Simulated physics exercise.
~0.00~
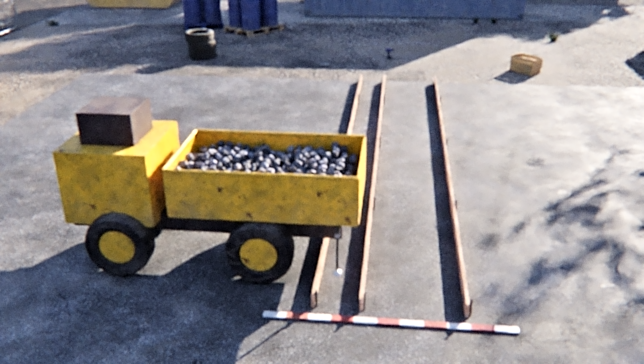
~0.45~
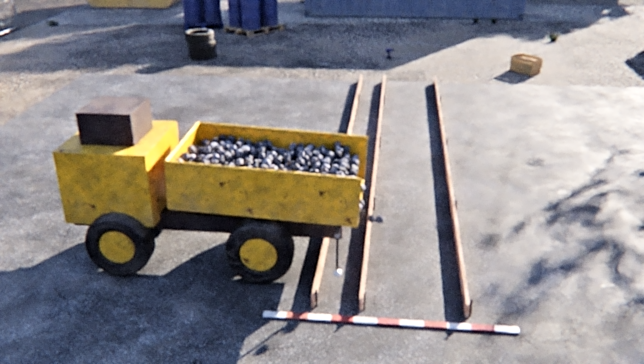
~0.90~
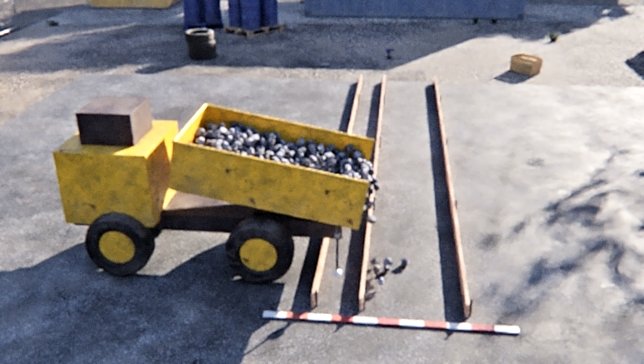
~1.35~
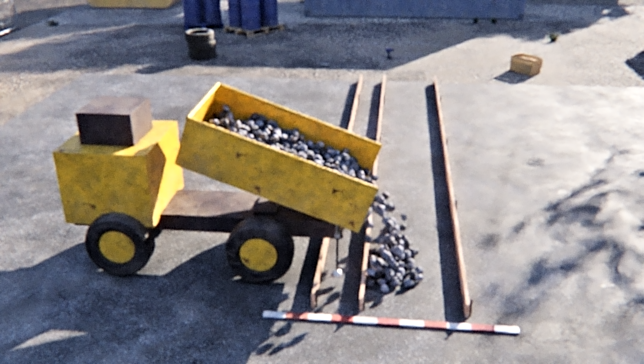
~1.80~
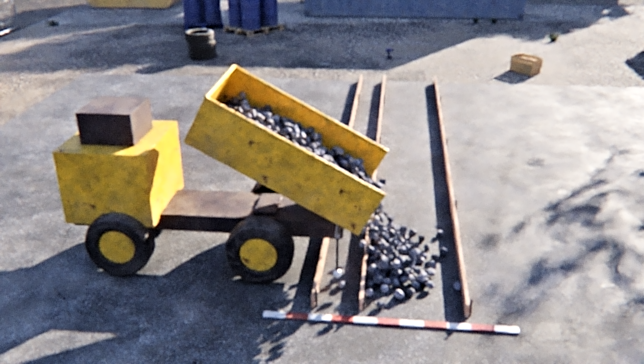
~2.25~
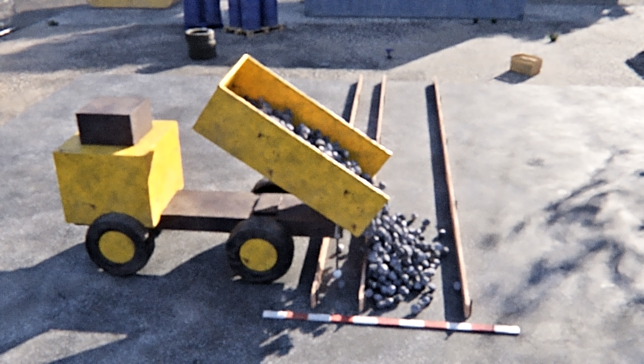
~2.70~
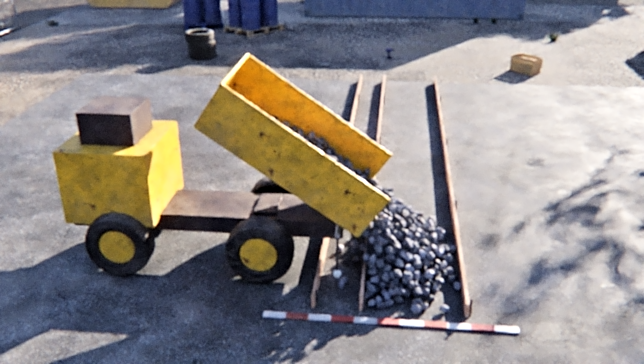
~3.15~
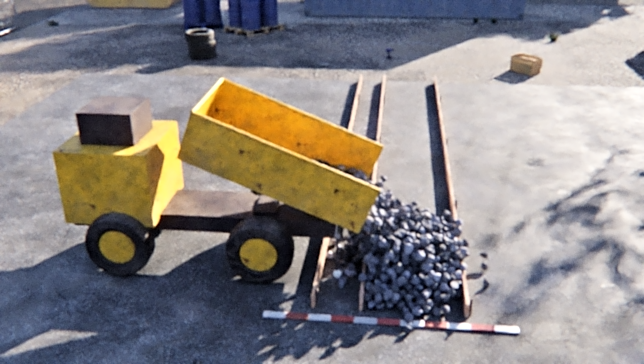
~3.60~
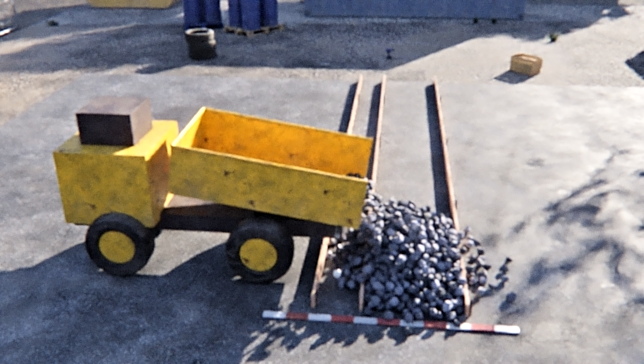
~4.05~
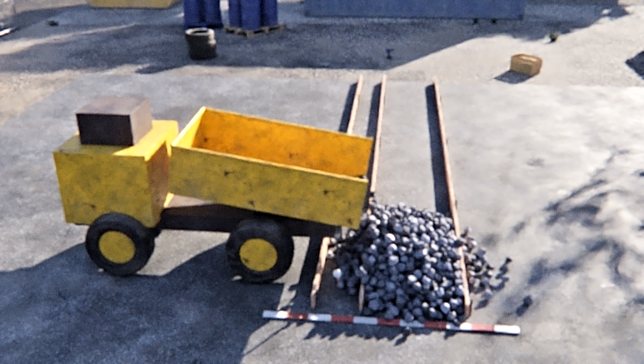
Yellow tipper truck raising its bed and pouring dark stones across boards on the ground, then lowering it partway, empty, beside the heap.
